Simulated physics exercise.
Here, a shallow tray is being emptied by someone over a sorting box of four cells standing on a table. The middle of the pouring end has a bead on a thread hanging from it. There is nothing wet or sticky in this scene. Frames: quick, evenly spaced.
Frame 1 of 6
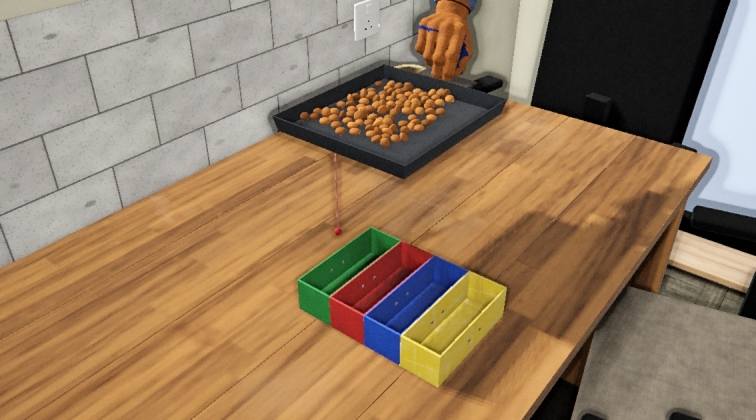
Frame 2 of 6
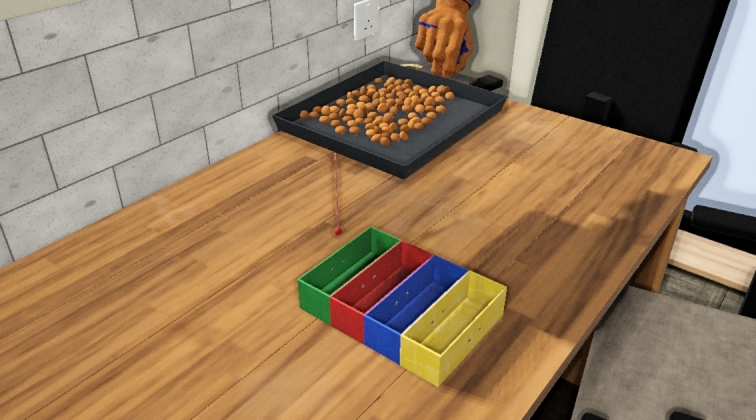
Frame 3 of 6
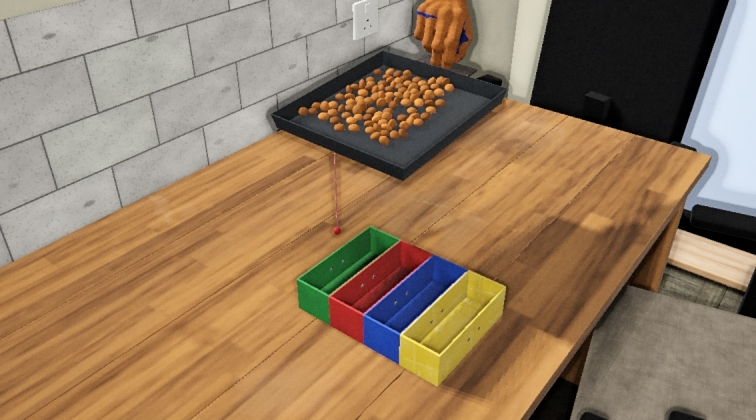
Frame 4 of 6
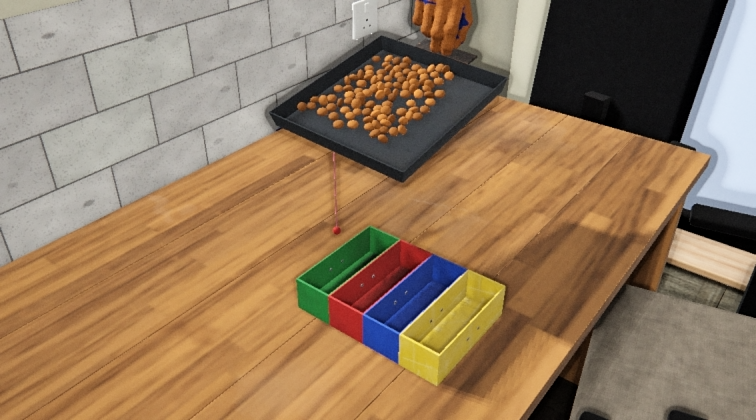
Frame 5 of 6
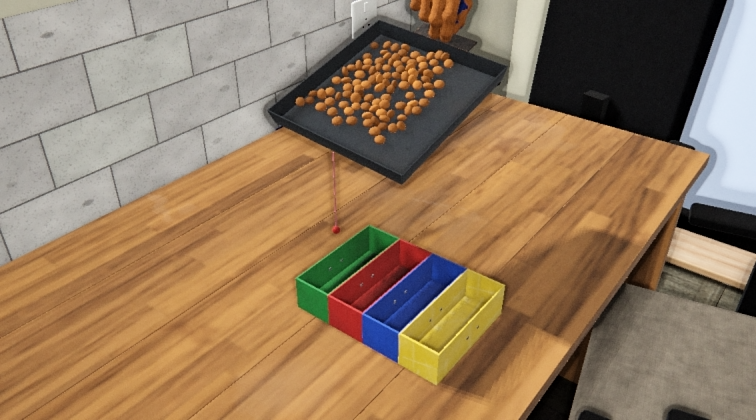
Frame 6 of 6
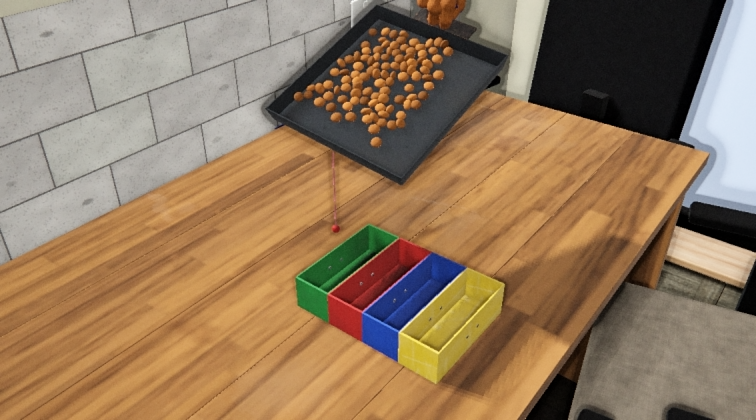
A gloved hand at the back of a dark, shallow tray of brown kibble slowly raised its far side, tilting it toward a green, red, blue and yellow box while a few pieces shifted.
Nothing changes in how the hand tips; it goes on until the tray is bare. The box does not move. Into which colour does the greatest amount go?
The greatest amount goes into red.
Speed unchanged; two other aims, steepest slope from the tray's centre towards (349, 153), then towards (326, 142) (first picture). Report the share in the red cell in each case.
First some 20, then 0 per cent.
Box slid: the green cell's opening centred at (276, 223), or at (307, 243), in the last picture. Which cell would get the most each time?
Position one: The yellow cell. Position two: Blue.
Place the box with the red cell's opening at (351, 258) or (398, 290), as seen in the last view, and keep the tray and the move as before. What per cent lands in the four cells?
You'd get 100 per cent first and 80 per cent second.
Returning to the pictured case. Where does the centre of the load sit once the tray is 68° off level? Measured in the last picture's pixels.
(365, 155).
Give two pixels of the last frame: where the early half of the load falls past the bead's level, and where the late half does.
Points: About (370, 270), then about (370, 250).
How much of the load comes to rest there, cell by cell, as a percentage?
The green cell ends with 20 per cent, the red cell with 60 per cent, the blue cell with 10 per cent and the yellow cell with 0 per cent.
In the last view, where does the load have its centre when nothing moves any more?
Roughly at (371, 299), give or take.
Shortly afterwards, tray tipped steeply; all but a few on the tray; a little falling or outside the box.
Next, tray tipped past a quarter turn; near a quarter on the tray; near a third in the red cell; a little in the green cell; a little in the blue cell; near a quarter falling or outside the box.
Some moments later, tray tipped past a quarter turn; near two thirds in the red cell; near a quarter in the green cell; a little in the blue cell; a little falling or outside the box.
In the end, tray tipped past a quarter turn; near two thirds in the red cell; near a quarter in the green cell; a little in the blue cell; none at all in the yellow cell; a little outside the box.
